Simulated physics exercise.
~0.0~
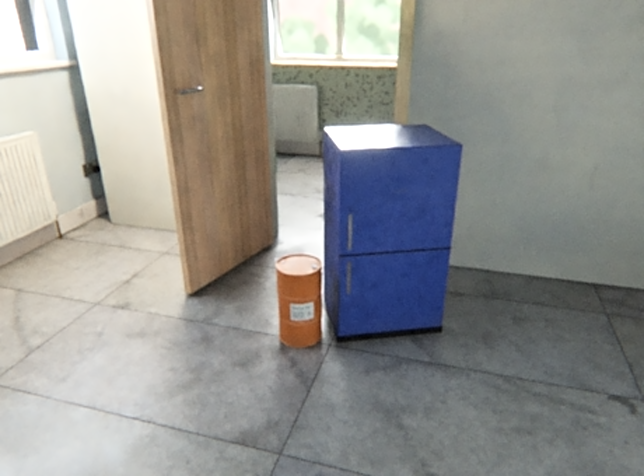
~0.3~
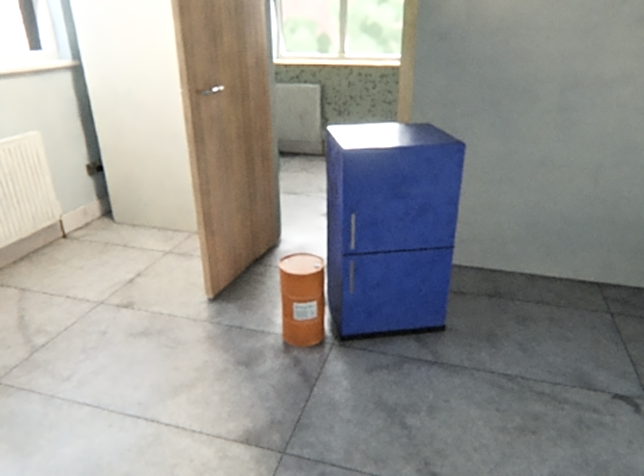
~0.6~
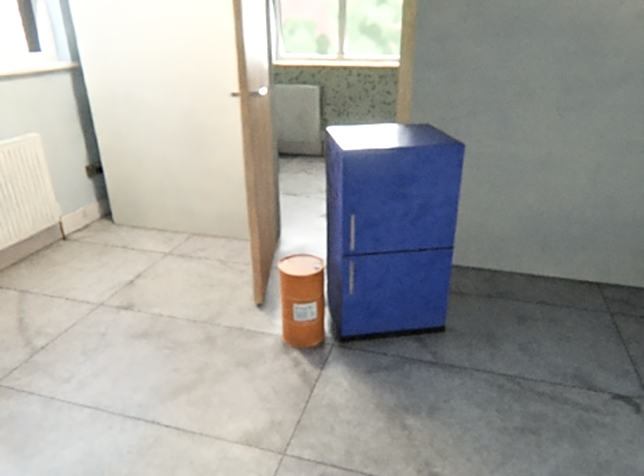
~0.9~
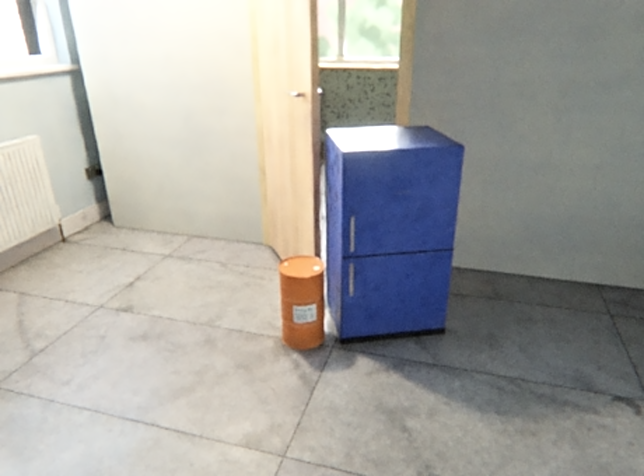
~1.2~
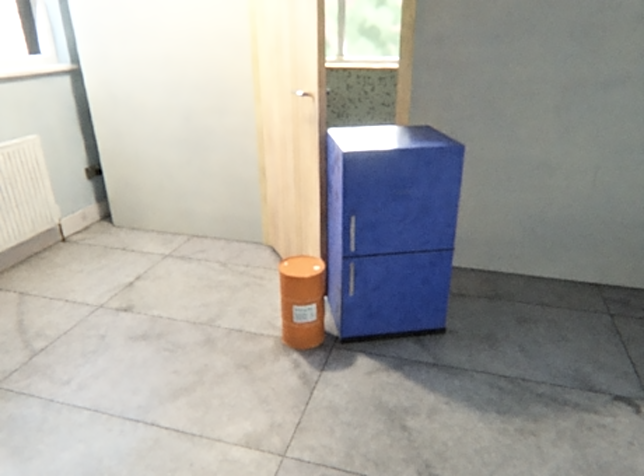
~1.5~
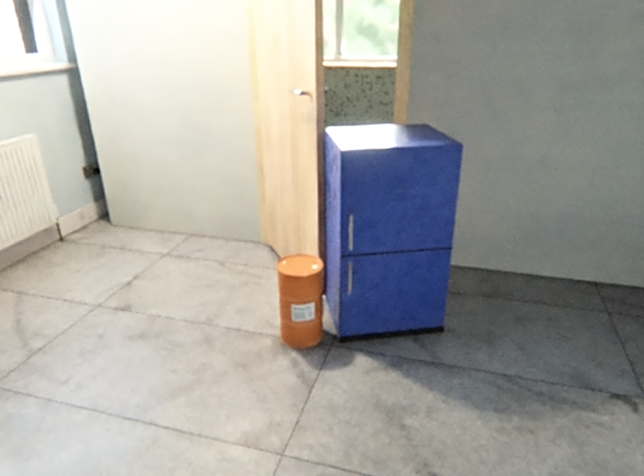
To begin with, a wooden door stands wide open in a pale room with grey floor tiles, while an orange canister and a blue fridge-like appliance stand to its right. With nobody in view, the door starts to swing, its handle side moving rightward. It turns until it looks narrow, almost edge-on, then carries on and shows its lighter other face as it covers more of the doorway. It slows to a stop behind the canister and close beside the appliance. At the end the door rests partly open, with the canister and appliance standing where they were.
